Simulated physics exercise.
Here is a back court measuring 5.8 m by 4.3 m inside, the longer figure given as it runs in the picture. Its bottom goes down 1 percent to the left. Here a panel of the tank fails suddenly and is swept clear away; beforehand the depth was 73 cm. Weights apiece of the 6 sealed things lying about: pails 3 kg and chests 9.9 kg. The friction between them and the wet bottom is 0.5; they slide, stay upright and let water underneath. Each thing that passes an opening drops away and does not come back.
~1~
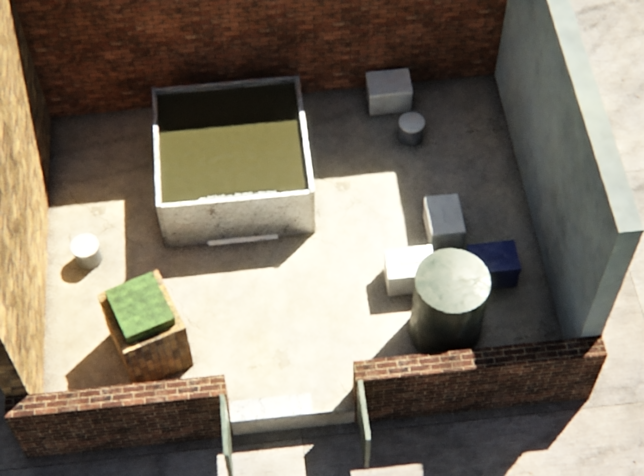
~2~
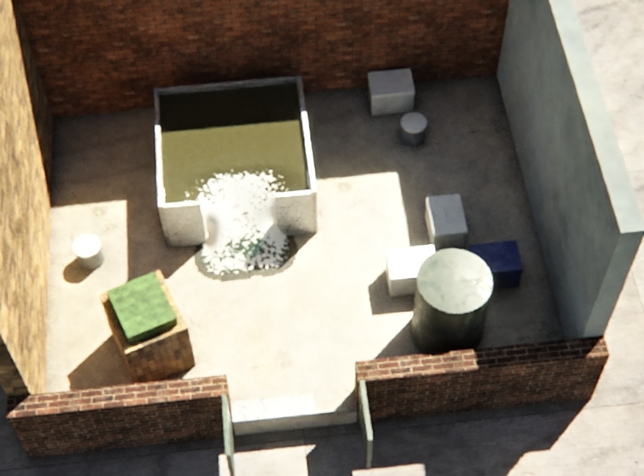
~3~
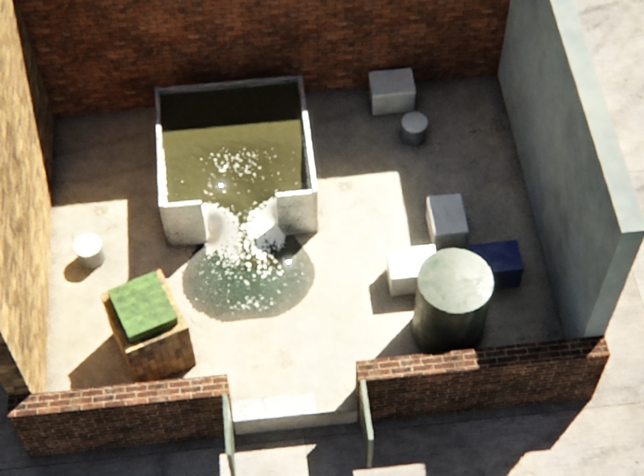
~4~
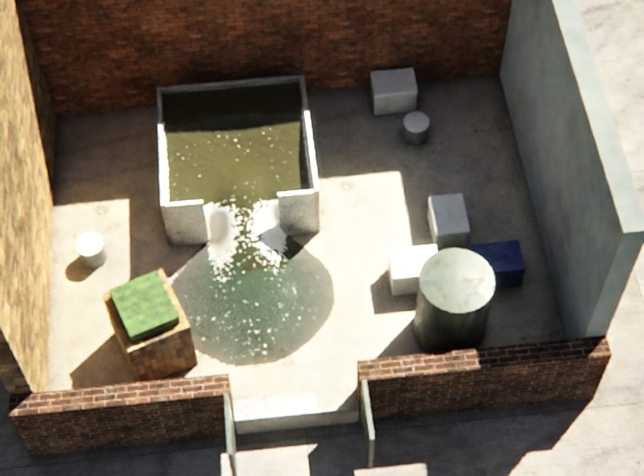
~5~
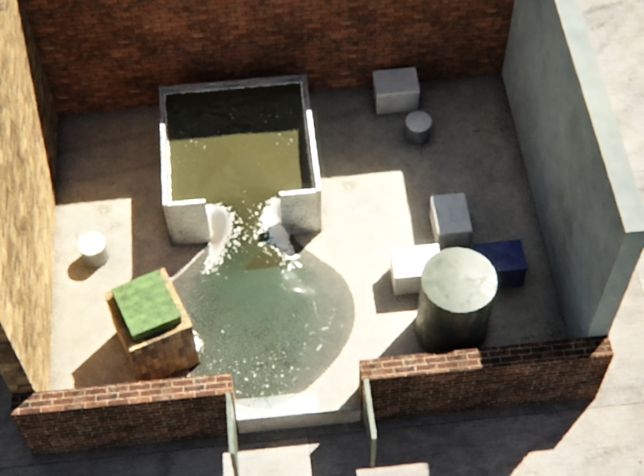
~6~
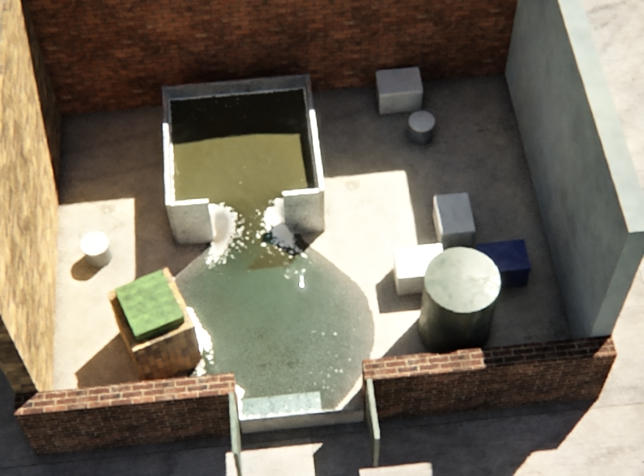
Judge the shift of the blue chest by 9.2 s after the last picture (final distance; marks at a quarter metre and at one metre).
The blue chest? It stays roughly where it started.
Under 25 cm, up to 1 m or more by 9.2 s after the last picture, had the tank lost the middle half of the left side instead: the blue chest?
Well, the blue chest scoots a modest distance.
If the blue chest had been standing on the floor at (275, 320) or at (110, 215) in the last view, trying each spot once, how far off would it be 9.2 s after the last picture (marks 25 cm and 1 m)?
Run one, it gets swept far; run two, it gets swept far.
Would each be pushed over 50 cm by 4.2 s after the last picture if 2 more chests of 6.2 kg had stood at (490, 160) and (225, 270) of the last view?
In sequence: Within it, then beyond it.
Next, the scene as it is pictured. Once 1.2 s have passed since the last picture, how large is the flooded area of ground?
Flooded: Near 11.0 m2.
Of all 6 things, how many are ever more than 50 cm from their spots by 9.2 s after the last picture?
My count gives 1.
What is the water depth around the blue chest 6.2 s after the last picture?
Roughly 4 cm deep.
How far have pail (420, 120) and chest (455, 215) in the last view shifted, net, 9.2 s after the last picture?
Taken in order, the shifts are 0 cm and 0 cm.
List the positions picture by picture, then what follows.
The blue chest at (494, 257) rests on the ground; water covers 2.9 m2; 0 of 6 have shifted, in the first picture.
The blue chest at (496, 257) rests on the ground; water covers 3.4 m2; 0 of 6 have shifted, in the second picture.
The blue chest at (497, 257) rests on the ground; water covers 4.2 m2; 0 of 6 have shifted, in the third picture.
The blue chest at (499, 257), on the bottom; 5.3 m2 under water; 0 of 6 have shifted, in the fourth picture.
The blue chest at (501, 256), on the bottom; water covers 6.3 m2; 0 of 6 have shifted, in the fifth picture.
The blue chest at (504, 256), on the bottom; water covers 7.0 m2; 0 of 6 have shifted, in the sixth picture.
Then, 1.2 s after the last picture the blue chest is near (504, 256), 0.0 m from its start, aground; 0 of 6 are out; 0 afloat.
Then, 3.8 s after the last picture the blue chest is near (504, 256), 0.0 m from its start, aground; 0 of 6 are out; 0 afloat.
Then, 6.2 s after the last picture the blue chest is near (504, 256), 0.0 m from its start, aground; 0 of 6 are out; 1 afloat.
Then, 9.2 s after the last picture the blue chest is near (504, 256), 0.0 m from its start, aground; 0 of 6 are out; 1 afloat.
